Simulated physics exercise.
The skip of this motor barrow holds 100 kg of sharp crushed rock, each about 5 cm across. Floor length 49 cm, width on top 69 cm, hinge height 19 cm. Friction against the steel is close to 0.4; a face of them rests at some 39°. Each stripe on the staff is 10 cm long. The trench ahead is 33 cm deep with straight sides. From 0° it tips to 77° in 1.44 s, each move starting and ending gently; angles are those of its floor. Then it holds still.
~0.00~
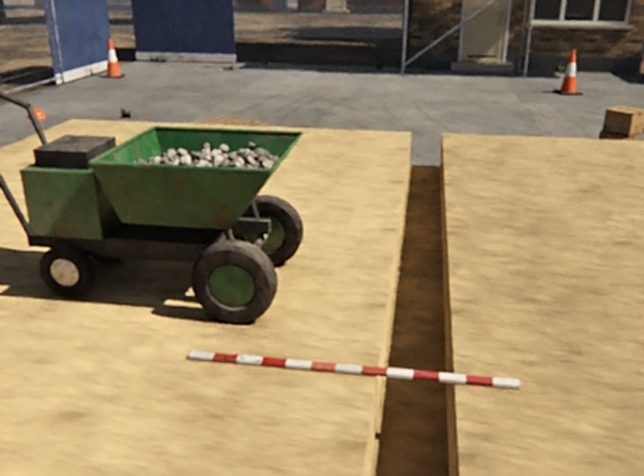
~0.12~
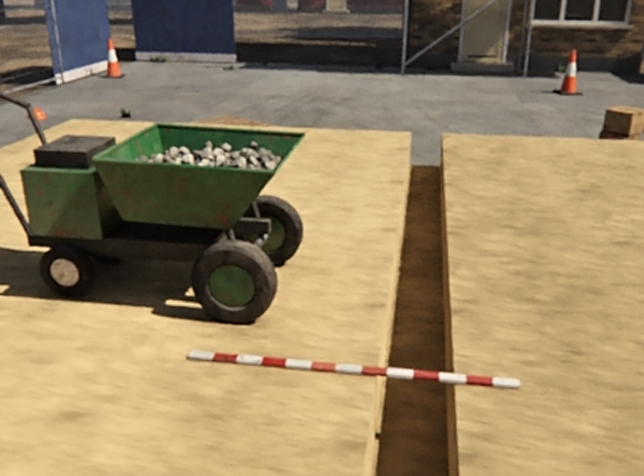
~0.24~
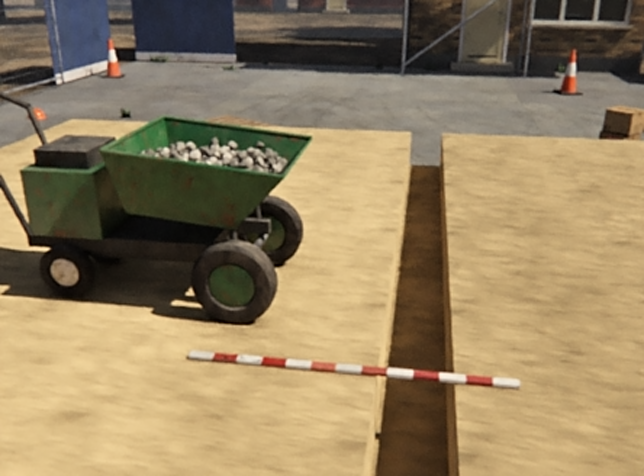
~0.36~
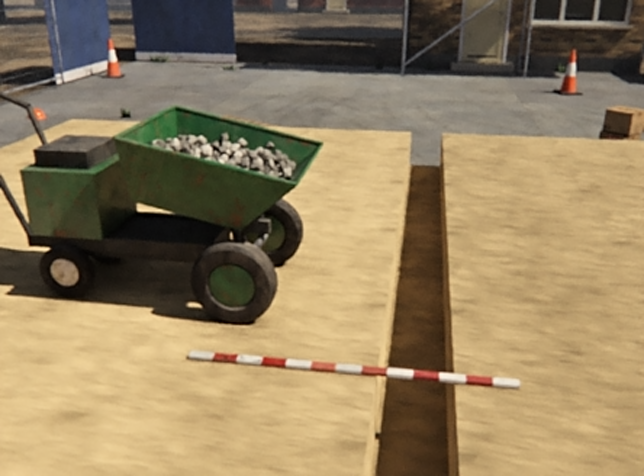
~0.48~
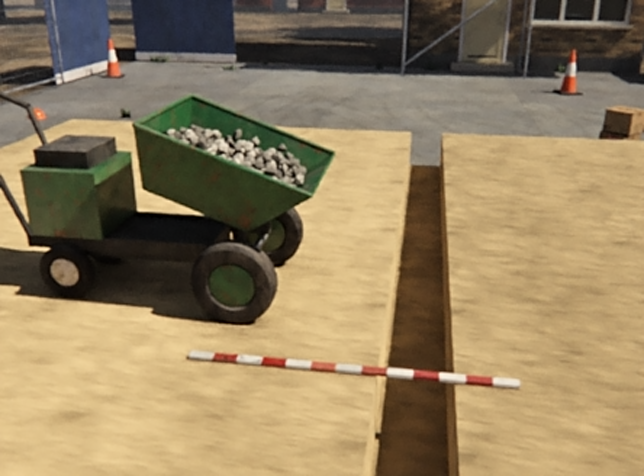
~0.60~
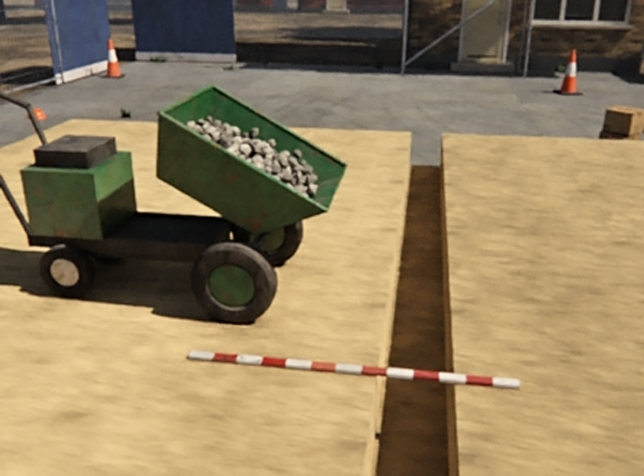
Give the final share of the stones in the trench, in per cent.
About 85 per cent.
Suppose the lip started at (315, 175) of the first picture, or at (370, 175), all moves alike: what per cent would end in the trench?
Near 90 per cent from the first place, 5 from the second.
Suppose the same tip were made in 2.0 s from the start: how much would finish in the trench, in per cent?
It would be near 80 per cent.
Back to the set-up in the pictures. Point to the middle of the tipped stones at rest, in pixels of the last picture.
Near (411, 340).
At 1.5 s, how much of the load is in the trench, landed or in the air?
Some 25 per cent.
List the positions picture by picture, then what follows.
In the first frame, lip at (271, 172), floor tilted 0°, highest stones at (224, 156).
In the second frame, lip at (274, 173), floor tilted 2°, highest stones at (206, 155); the stones move at 0.2 m/s on average.
In the third frame, the skip is at 6°, its lip at (283, 178); the top of the load is at (206, 151); the stones move at 0.4 m/s on average.
In the fourth frame, lip at (296, 185), floor tilted 12°, highest stones at (195, 144); the stones move at 0.5 m/s on average.
In the fifth frame, lip at (312, 196), floor tilted 20°, highest stones at (198, 135); the stones move at 0.6 m/s on average.
In the sixth frame, the skip is at 29°, its lip at (327, 211); the top of the load is at (212, 128); the stones move at 0.6 m/s on average.
After 1.1 s the floor is at 65°; 100 % in the skip; the foremost stones are at (363, 247).
After 1.5 s the floor is at 77°; 67 % in the skip, 7 % short of the trench, 25 % in the trench; the foremost stones are at (442, 374).
After 1.9 s the floor is at 77°; 33 % in the skip, 10 % short of the trench, 57 % in the trench; the foremost stones are at (443, 359).
After 3.8 s the floor is at 77°; 1 % in the skip, 14 % short of the trench, 85 % in the trench; the foremost stones are at (443, 355).
